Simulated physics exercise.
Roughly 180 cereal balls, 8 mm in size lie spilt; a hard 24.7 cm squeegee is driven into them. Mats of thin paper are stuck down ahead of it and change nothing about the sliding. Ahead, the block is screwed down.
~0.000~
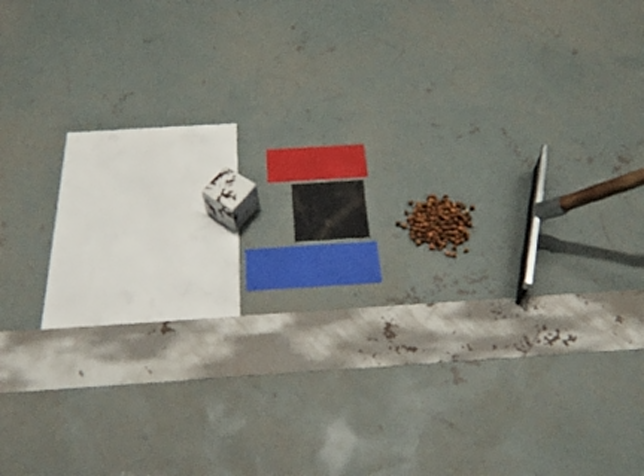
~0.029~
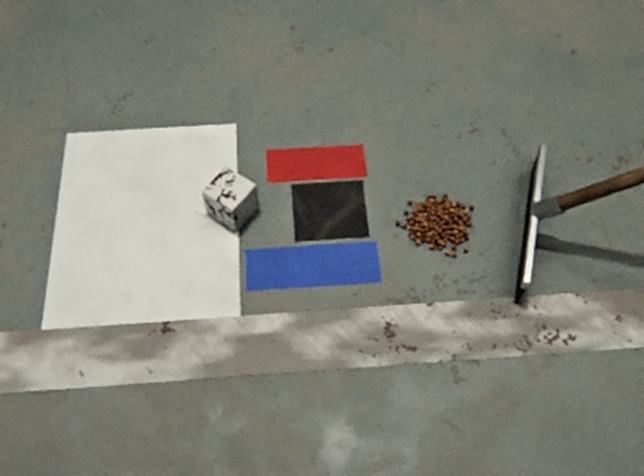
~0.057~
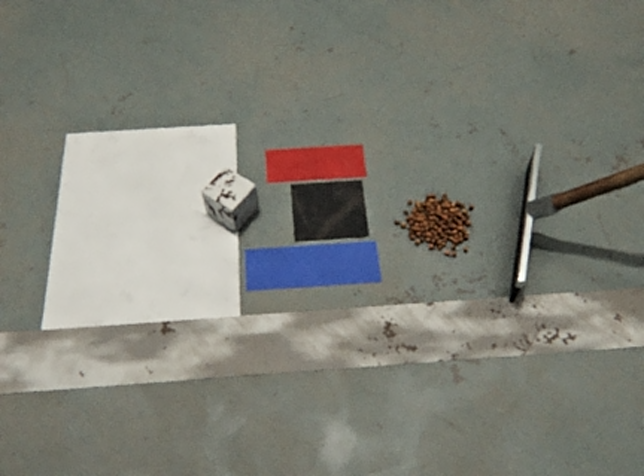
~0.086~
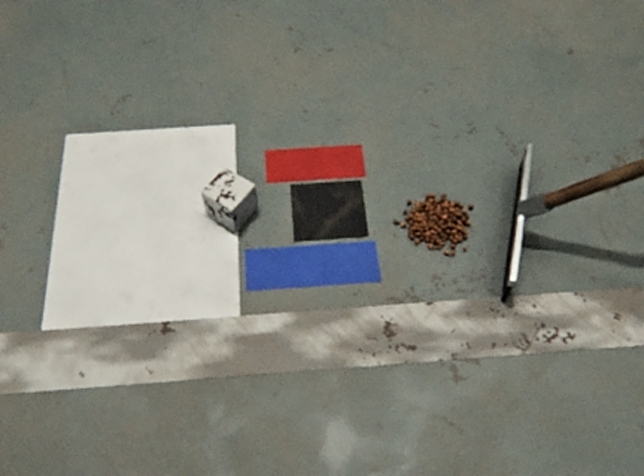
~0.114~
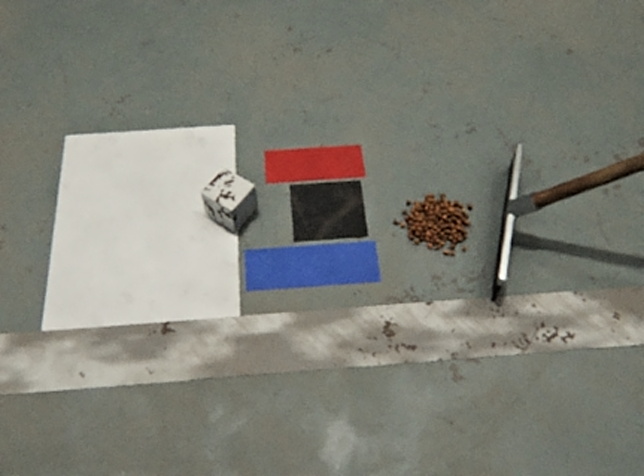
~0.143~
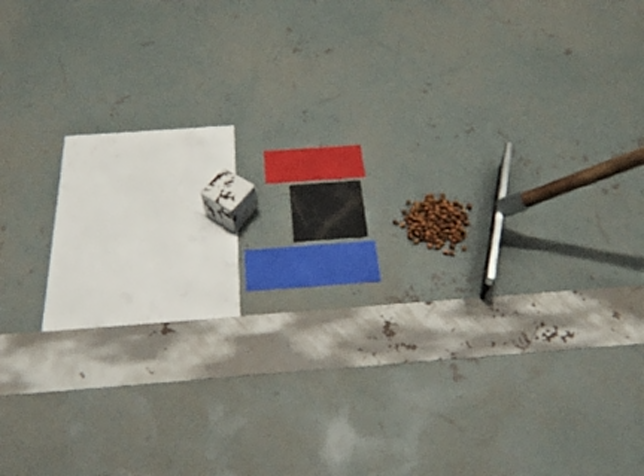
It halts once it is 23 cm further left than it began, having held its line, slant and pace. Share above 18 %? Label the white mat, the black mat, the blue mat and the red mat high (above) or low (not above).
White mat: Low; black mat: High; blue mat: Low; red mat: Low.
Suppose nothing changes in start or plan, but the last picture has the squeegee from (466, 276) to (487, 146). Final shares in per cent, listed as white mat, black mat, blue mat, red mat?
White mat: 0; black mat: 55; blue mat: 15; red mat: 15.
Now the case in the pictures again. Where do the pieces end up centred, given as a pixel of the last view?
Roughly (351, 214), in pixels of the last view.
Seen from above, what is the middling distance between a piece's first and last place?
Roughly 14 cm.
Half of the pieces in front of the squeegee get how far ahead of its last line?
Distance: Approx. 4 cm.
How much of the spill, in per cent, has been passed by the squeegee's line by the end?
0 %.
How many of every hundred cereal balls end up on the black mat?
60 %.
Then, at 0.35 s, squeegee 16 cm from its start, spill 10 cm wide; off the mats 100 %.
After 0.56 s, squeegee 23 cm from its start, spill 13 cm wide; blue mat 10 %, black mat 60 %, off the mats 25 %.
Then, at 0.74 s, squeegee 23 cm from its start, spill 13 cm wide; blue mat 10 %, black mat 60 %, off the mats 25 %.
At rest (0.9 s), blue mat 10 %, black mat 60 %, red mat 0 %, white mat 0 %, off the mats 25 %.
